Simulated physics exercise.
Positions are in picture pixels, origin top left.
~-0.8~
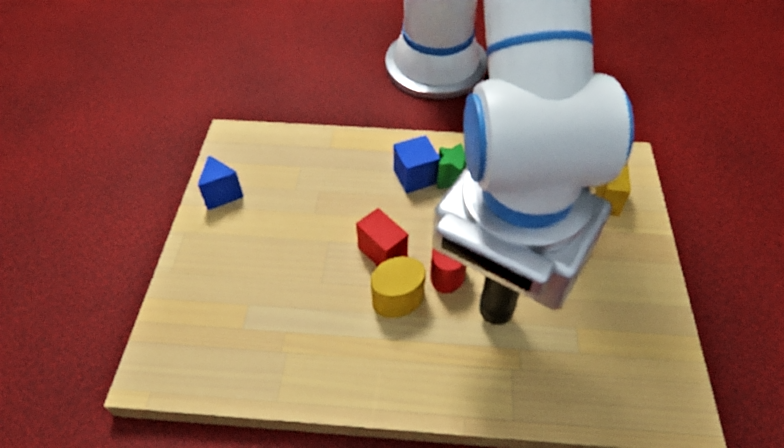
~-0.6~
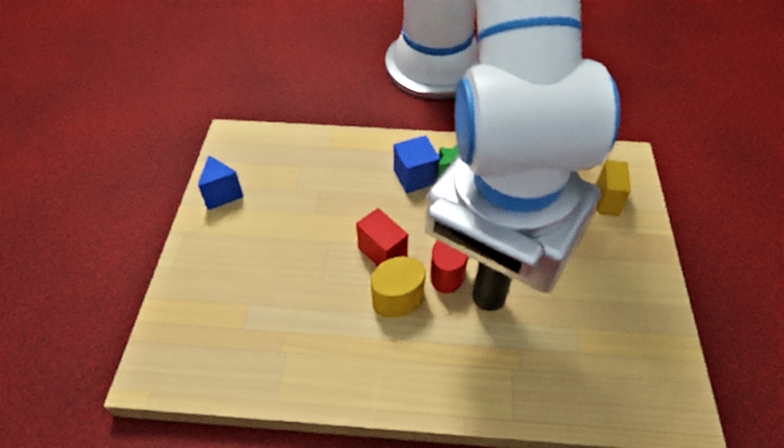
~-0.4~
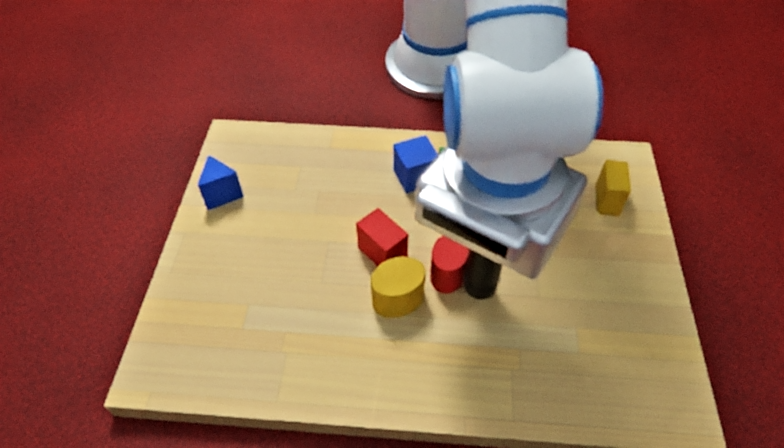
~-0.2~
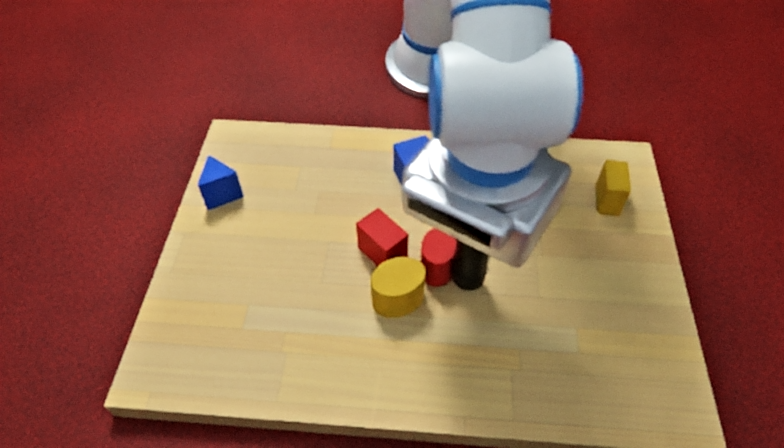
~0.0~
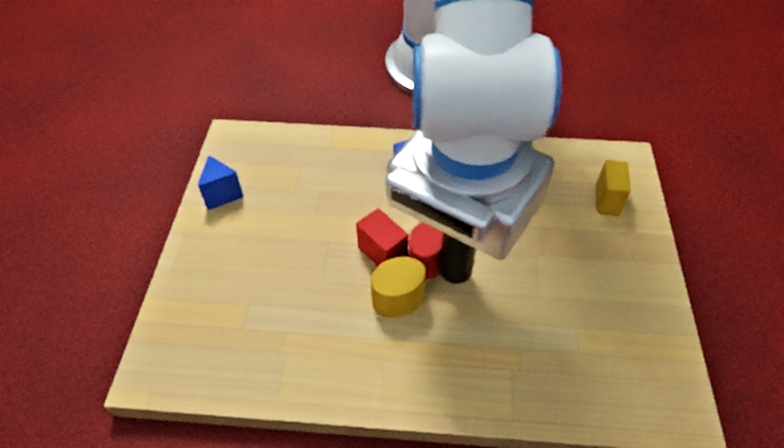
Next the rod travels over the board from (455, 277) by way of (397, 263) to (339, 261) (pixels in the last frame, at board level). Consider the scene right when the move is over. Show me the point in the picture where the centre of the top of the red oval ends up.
In the picture, it is at (393, 212).
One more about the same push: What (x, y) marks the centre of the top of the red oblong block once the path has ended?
At roughly (347, 209).
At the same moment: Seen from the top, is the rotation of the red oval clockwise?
Yes
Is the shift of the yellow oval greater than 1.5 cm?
No
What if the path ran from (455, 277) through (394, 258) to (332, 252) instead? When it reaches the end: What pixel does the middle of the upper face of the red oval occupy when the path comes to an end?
Its top middle is near (389, 205).
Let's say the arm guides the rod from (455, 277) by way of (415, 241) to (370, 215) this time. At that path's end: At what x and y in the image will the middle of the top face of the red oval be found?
By then it is at (347, 173).
The first path, step by step. One third of the way, rod at (416, 260); red oblong block at (355, 213), turned 50° anticlockwise; red oval at (401, 219), turned 55° clockwise.
Two thirds of the way, rod at (377, 255); red oblong block at (347, 209), turned 55° anticlockwise; red oval at (393, 212), turned 75° clockwise.
At the end, rod at (338, 255); red oblong block at (347, 209), turned 55° anticlockwise; yellow oval not moved; red oval at (393, 212), turned 75° clockwise.
